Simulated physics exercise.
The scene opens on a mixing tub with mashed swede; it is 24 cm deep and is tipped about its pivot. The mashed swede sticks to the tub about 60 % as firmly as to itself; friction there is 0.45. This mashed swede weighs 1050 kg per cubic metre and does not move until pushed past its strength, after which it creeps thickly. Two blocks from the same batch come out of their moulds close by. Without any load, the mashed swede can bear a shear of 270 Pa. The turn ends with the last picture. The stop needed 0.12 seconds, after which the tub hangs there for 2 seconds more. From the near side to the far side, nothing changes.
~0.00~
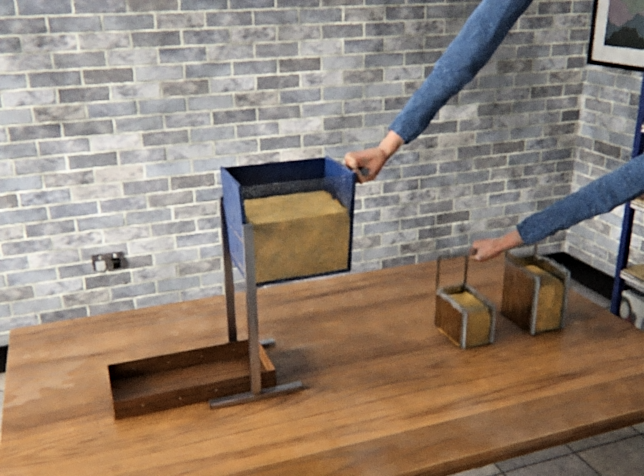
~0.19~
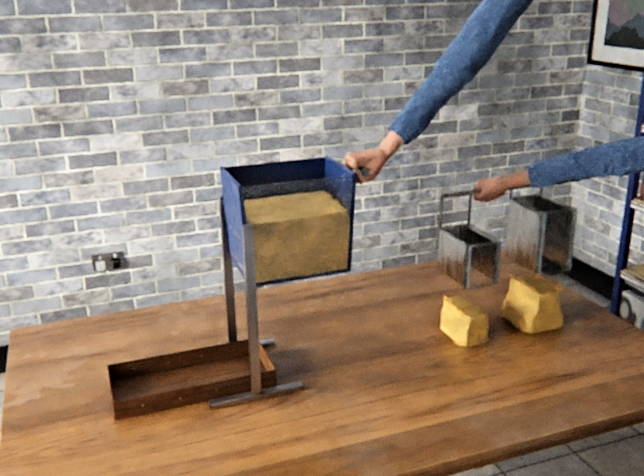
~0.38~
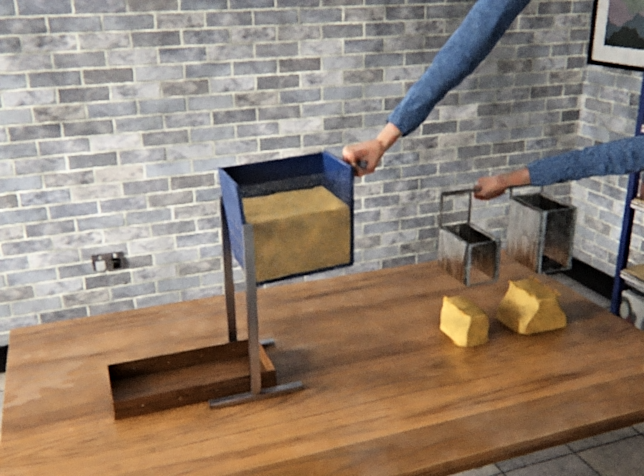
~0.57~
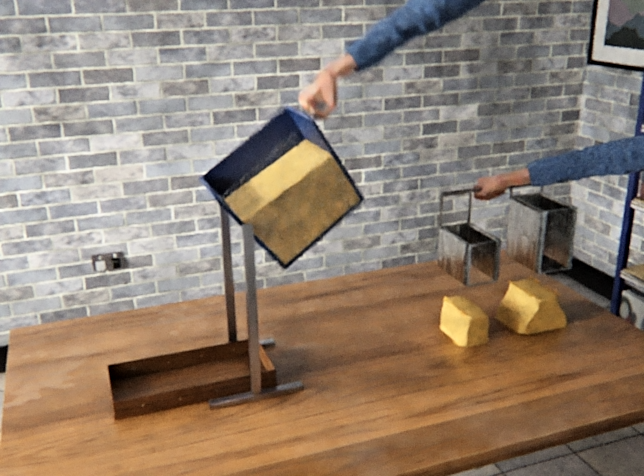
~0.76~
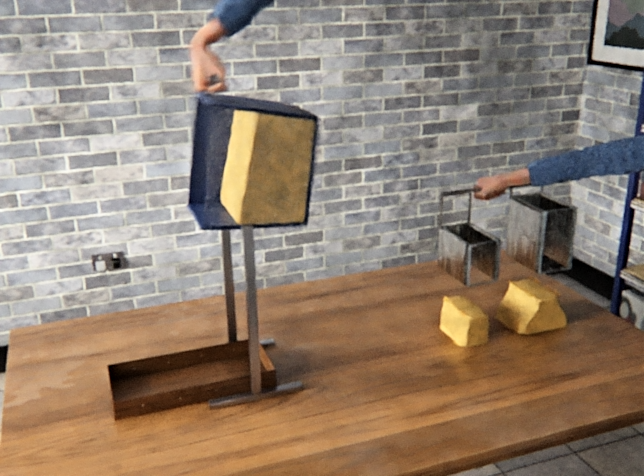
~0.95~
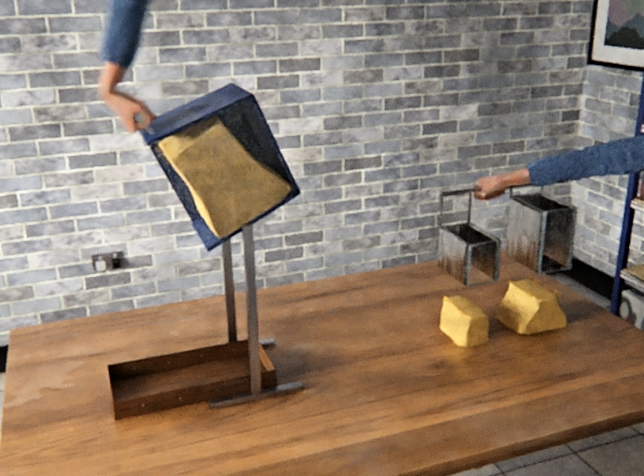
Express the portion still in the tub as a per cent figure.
I would say about 0 percent.
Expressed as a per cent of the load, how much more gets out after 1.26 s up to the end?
Near 7 %.
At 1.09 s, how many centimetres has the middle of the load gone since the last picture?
Around 15 cm.
After 1.09 s, the tub is at 113 degrees and holds 40 %.
After 1.26 s, the tub is at 113 degrees and holds 7 %.
After 1.43 s, the tub is at 113 degrees and holds 0 %.
After 1.60 s, the tub is at 113 degrees and holds 0 %.
After 2.95 s, the tub is at 113 degrees and holds 0 %.
